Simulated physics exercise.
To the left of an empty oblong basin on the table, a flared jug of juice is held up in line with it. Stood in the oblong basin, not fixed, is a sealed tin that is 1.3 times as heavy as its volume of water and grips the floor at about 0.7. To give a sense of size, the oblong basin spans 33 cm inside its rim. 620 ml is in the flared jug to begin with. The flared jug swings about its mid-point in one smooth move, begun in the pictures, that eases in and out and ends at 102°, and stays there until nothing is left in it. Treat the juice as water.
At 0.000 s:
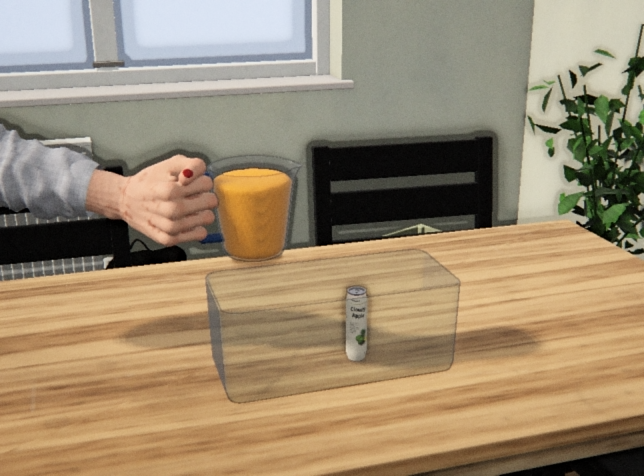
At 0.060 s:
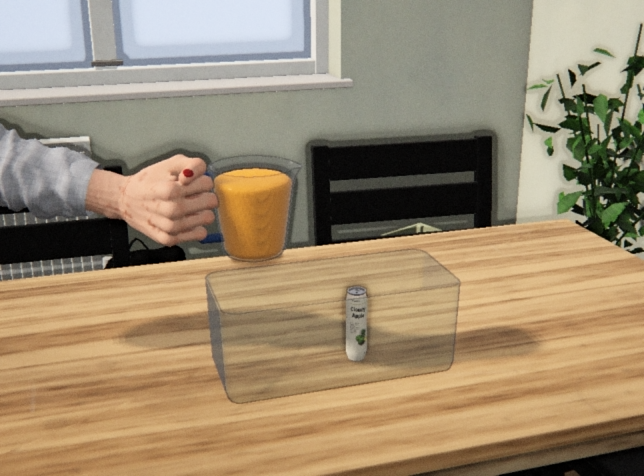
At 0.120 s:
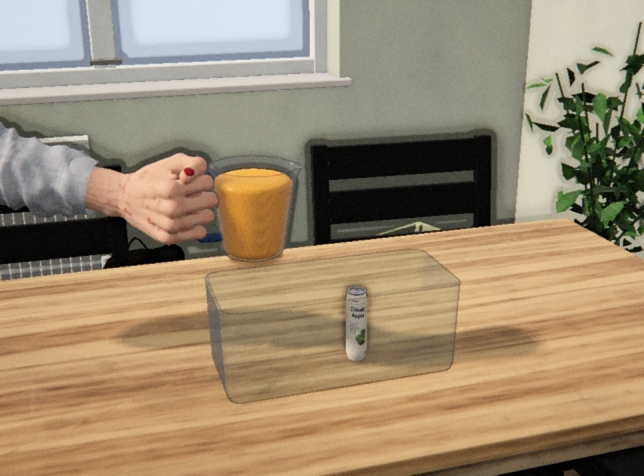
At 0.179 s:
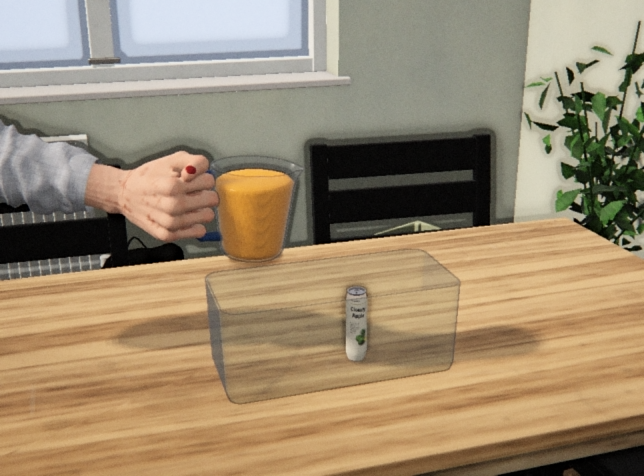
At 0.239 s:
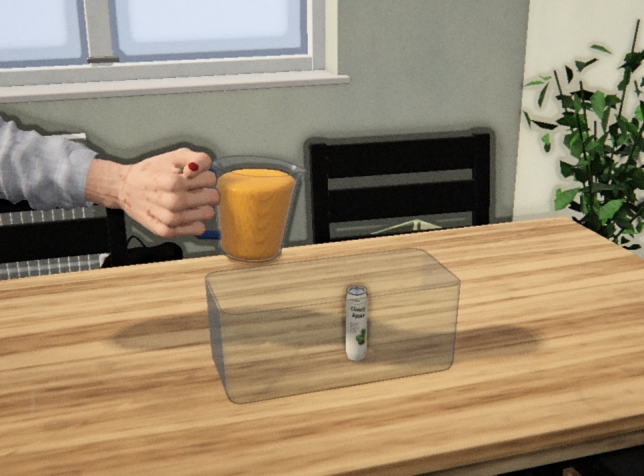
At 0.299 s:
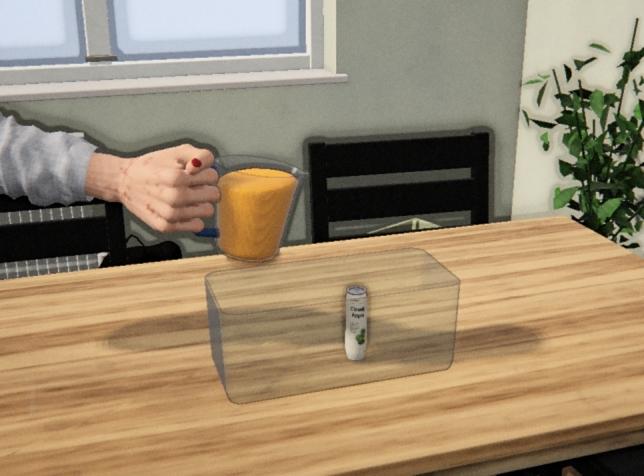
At a wooden table, a hand slightly tilts a jug of orange juice rightward near a clear basin.
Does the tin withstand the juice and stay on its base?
No, it is knocked over.
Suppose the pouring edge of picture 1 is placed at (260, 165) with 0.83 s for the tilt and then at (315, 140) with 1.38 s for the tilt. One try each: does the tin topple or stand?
The tin stays vertical the first time and stays vertical the second time.
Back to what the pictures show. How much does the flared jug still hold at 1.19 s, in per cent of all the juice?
About 26 per cent.
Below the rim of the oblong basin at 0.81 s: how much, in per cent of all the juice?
Estimate - around 6 in a hundred parts.
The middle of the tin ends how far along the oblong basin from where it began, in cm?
Roughly 7.0 cm.
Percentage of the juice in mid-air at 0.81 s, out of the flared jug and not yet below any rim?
Some 14 % is the figure.
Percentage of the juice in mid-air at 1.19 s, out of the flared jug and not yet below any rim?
Around 14 per cent of the liquid is in flight.
By 0.81 s the tilt is 57° and 80 per cent is still to pour; the tin stands where it began.
By 1.19 s the tilt is 91° and 27 per cent is still to pour; the tin stands where it began.
By 1.58 s the tilt is 102° and 1 per cent is still to pour; the tin lies on its side.
By 2.01 s the tilt is 102° and 0 per cent is still to pour; the tin lies on its side.
At rest the tin lies on its side.
